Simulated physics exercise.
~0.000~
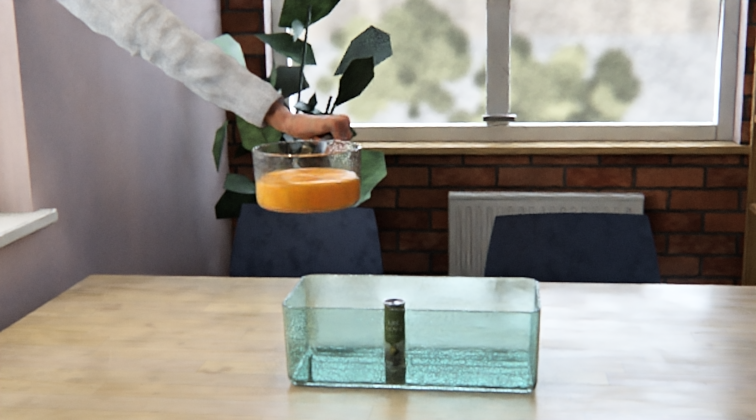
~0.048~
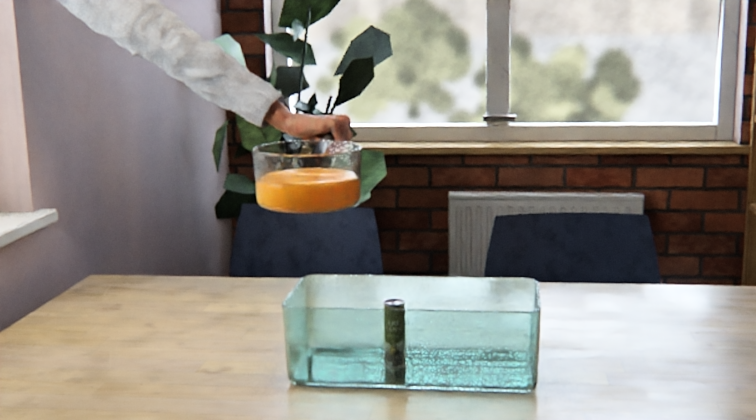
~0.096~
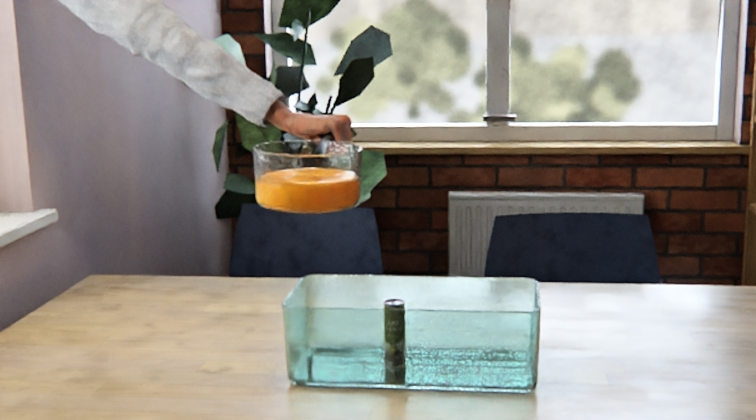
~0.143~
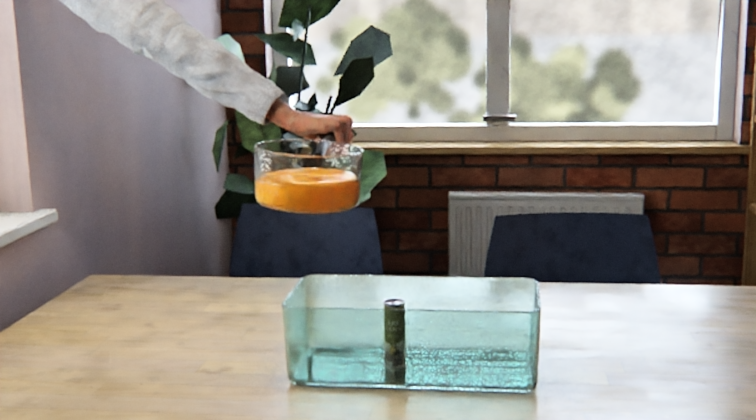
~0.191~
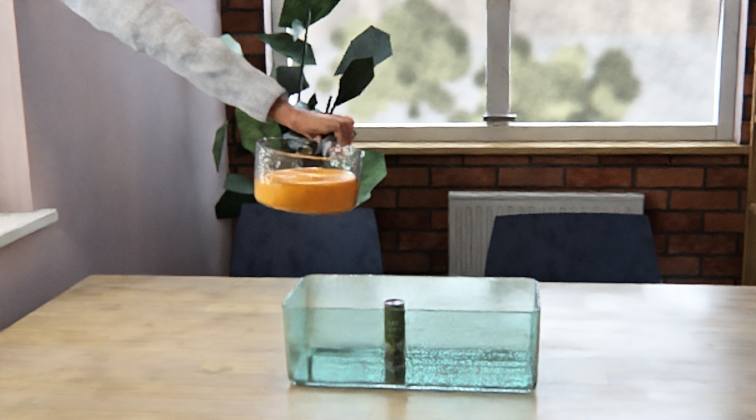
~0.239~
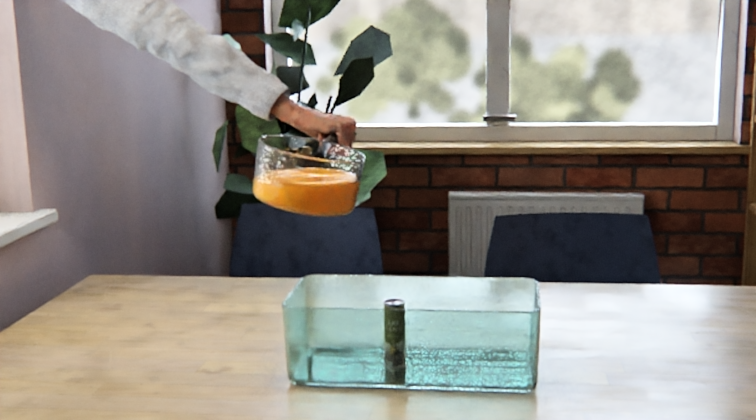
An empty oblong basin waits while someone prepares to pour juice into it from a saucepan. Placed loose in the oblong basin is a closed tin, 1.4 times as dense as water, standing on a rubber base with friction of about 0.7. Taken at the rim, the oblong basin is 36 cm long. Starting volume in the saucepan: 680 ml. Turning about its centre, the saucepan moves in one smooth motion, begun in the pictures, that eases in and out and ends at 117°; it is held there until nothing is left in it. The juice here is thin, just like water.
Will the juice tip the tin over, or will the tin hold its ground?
Most likely it will not capsize.
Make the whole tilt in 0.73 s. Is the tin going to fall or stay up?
It stays steady, then.
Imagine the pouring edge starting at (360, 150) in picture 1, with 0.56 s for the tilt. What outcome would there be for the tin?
It tumbles.
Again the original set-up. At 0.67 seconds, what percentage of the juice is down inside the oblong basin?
I'd estimate some 2 percent of the liquid.
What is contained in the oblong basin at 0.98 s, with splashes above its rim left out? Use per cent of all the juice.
The share is close to 74 percent.
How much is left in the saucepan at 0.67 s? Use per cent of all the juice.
Close to 66 in a hundred.
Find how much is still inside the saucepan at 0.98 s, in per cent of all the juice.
10 %.
By 0.67 s the tilt is 72° and 66 per cent is still to pour; the tin stands where it began.
By 0.98 s the tilt is 110° and 10 per cent is still to pour; the tin stands where it began.
By 1.30 s the tilt is 117° and 0 per cent is still to pour; the tin stands where it began.
By 1.66 s the tilt is 117° and 0 per cent is still to pour; the tin stands where it began.
At rest the tin stands where it began.
